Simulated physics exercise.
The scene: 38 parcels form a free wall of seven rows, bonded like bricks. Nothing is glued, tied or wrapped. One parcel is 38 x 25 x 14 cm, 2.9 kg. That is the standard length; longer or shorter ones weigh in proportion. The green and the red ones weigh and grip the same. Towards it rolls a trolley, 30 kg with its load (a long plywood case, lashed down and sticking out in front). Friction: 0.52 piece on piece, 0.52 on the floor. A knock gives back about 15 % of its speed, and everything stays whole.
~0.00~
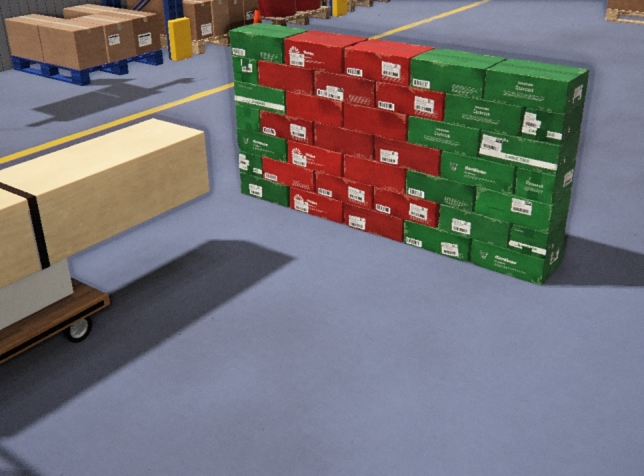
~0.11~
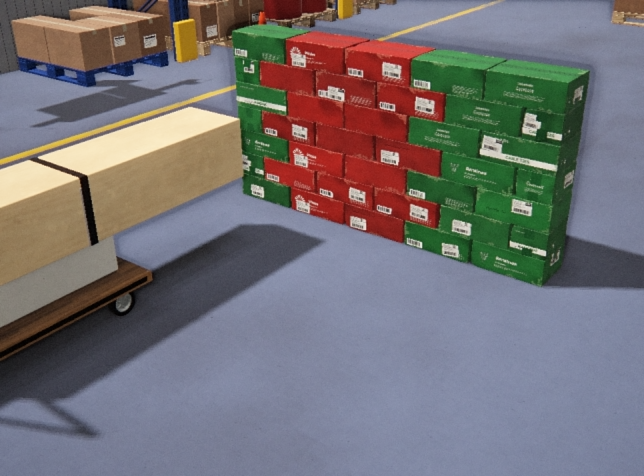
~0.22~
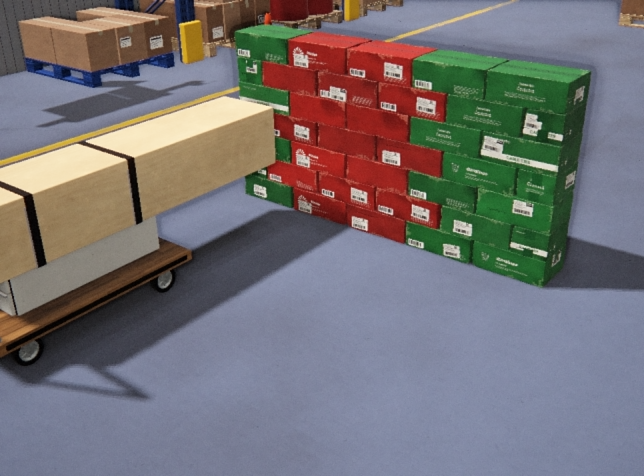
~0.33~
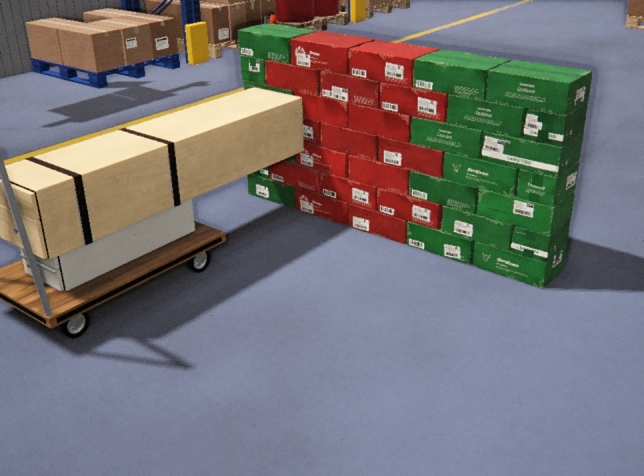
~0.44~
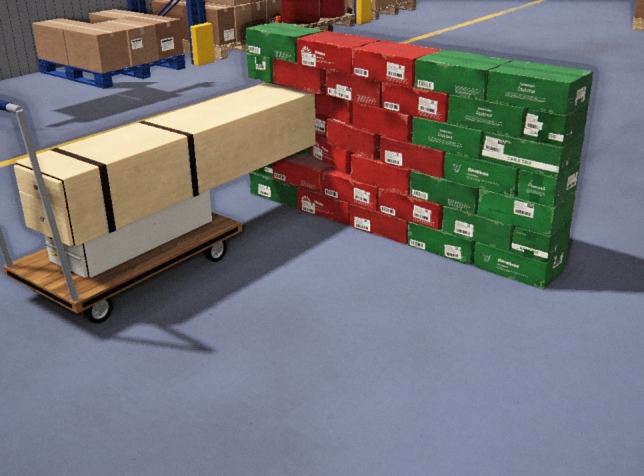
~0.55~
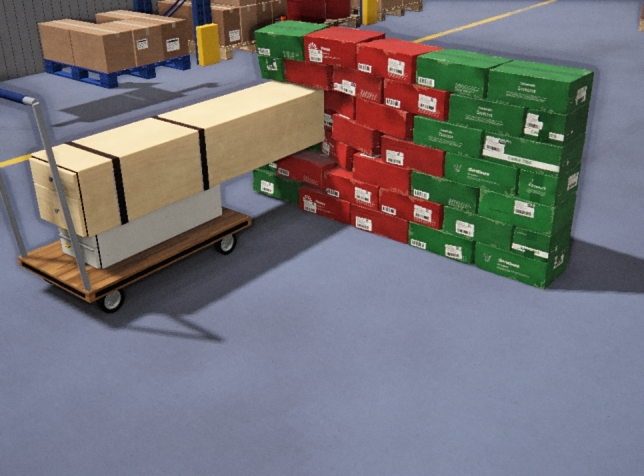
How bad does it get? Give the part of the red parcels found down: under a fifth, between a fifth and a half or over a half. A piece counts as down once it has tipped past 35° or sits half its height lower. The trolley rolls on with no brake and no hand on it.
The part is more than a half.
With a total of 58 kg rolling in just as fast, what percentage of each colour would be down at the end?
In that case green 20, red 60 per cent.
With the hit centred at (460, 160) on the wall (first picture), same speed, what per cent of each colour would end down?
Then green 50, red 40 per cent.
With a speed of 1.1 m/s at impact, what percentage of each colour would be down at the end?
In that case green 0, red 0 per cent.
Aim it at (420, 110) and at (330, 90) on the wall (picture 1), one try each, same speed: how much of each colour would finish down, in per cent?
Green 20 then 10, red 30 then 40 per cent.
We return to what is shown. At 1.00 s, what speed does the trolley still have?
Roughly 0.3 m/s.
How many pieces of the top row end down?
4 of them.
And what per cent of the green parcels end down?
Green 40 per cent.
After 0.74 s, load 28 cm past the wall's line, still rolling; none of the 17 red parcels down (0 of 38 in all colours); top red parcel 12° from how it stood.
After 1.00 s, load 36 cm past the wall's line, still rolling; 3 of the 17 red parcels down (8 of 38 in all colours); top red parcel 34° from how it stood.
After 1.26 s, load 46 cm past the wall's line, still rolling; 11 of the 17 red parcels down (19 of 38 in all colours); top red parcel 64° from how it stood, 36 cm lower.
After 1.60 s, load 59 cm past the wall's line, still rolling; 11 of the 17 red parcels down (19 of 38 in all colours); top red parcel upside down.
In the end (2.6 s), load 77 cm past the wall's line, still rolling; 11 of the 17 red parcels down (19 of 38 in all colours); top red parcel upside down; top green parcel unmoved. That is 65 per cent. From the last view, middles, top red parcel near (621, 188), top green parcel near (540, 86).
